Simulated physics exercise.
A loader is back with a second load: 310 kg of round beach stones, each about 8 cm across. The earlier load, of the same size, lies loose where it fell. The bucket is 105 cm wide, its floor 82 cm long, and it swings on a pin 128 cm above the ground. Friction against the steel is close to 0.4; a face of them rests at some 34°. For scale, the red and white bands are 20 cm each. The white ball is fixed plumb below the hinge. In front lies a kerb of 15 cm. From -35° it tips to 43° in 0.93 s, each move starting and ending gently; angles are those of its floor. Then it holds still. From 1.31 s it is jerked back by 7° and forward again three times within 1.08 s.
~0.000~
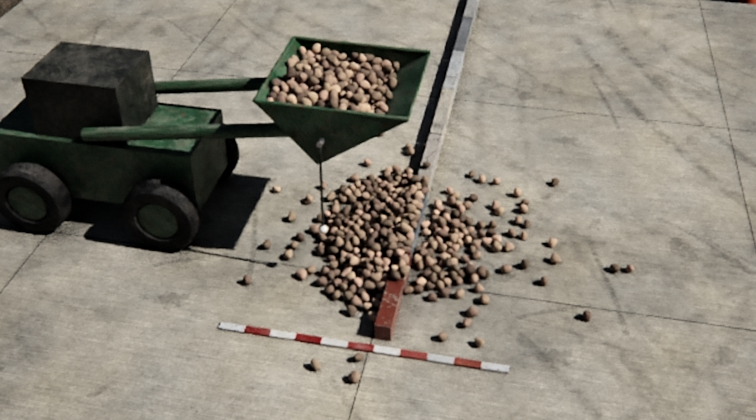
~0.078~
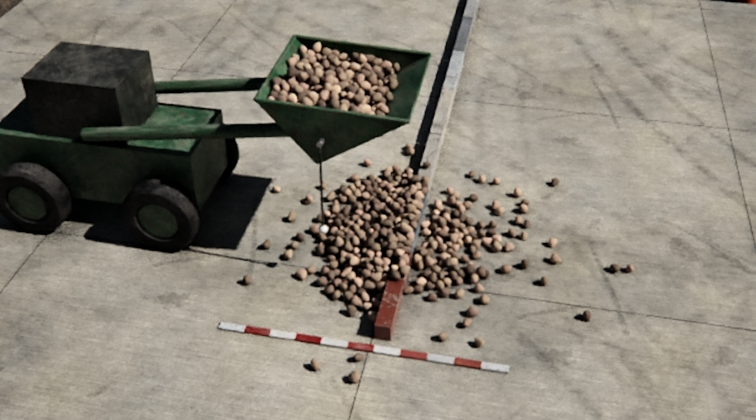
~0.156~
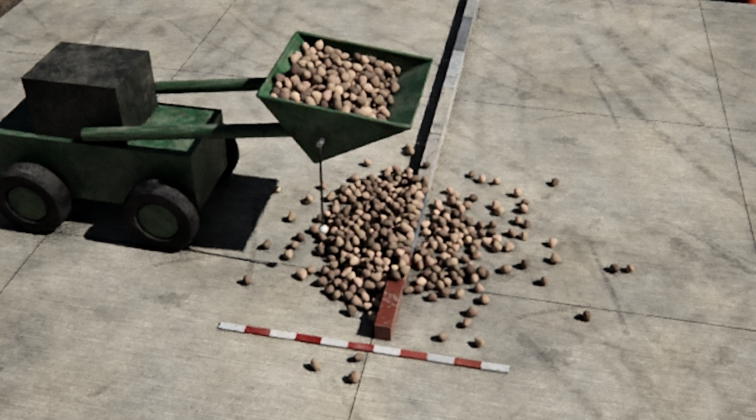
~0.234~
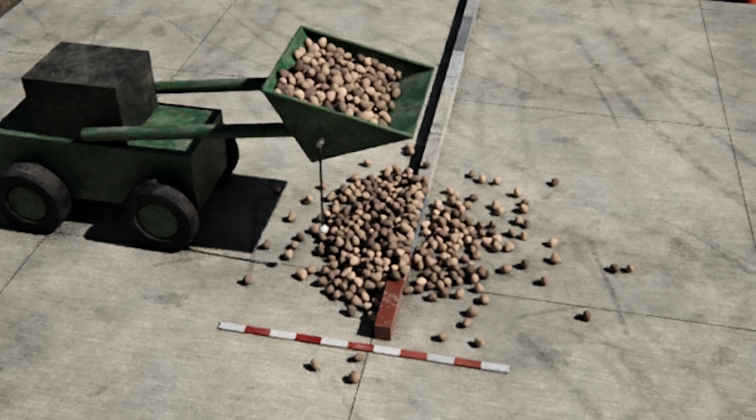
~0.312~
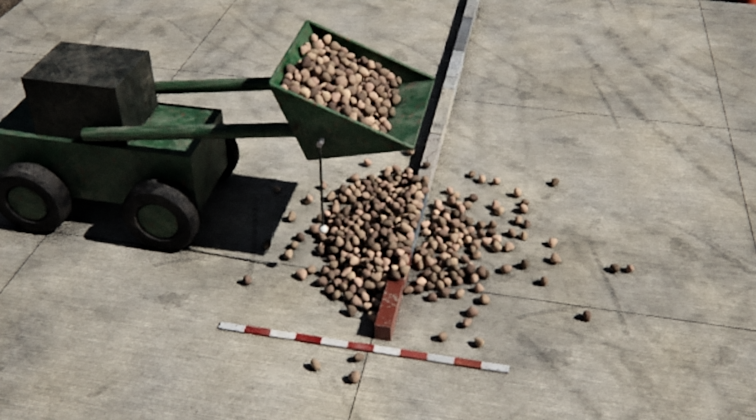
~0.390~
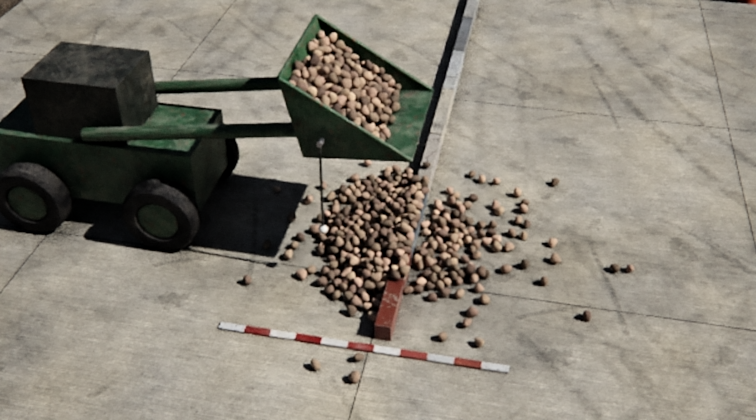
On sunlit concrete slabs, a small green loader slowly tilting its bucket of rounded stones forward above a loose heap across a kerb.
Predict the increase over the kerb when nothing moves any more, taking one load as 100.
Some 96 per cent is added.
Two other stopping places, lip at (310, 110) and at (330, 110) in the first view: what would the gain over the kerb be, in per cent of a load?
Near 5 per cent from the first place, 15 from the second.
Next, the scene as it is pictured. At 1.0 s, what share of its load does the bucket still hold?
Roughly 50 per cent is still inside.
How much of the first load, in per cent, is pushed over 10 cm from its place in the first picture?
About 20 per cent.
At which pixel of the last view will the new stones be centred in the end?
Near (469, 241).
After 0.7 s the floor is at 31°; in per cent of one load, 99 in the bucket, 76 on this side of the kerb, 25 over the kerb; the foremost stones are at (570, 258).
After 1.0 s the floor is at 43°; in per cent of one load, 52 in the bucket, 105 on this side of the kerb, 43 over the kerb; the foremost stones are at (570, 258).
After 2.8 s the floor is at 43°; in per cent of one load, 0 in the bucket, 80 on this side of the kerb, 120 over the kerb; the foremost stones are at (624, 256).
After 5.4 s the floor is at 43°; in per cent of one load, 0 in the bucket, 80 on this side of the kerb, 120 over the kerb; the foremost stones are at (624, 256). Net gain over the kerb, 96.
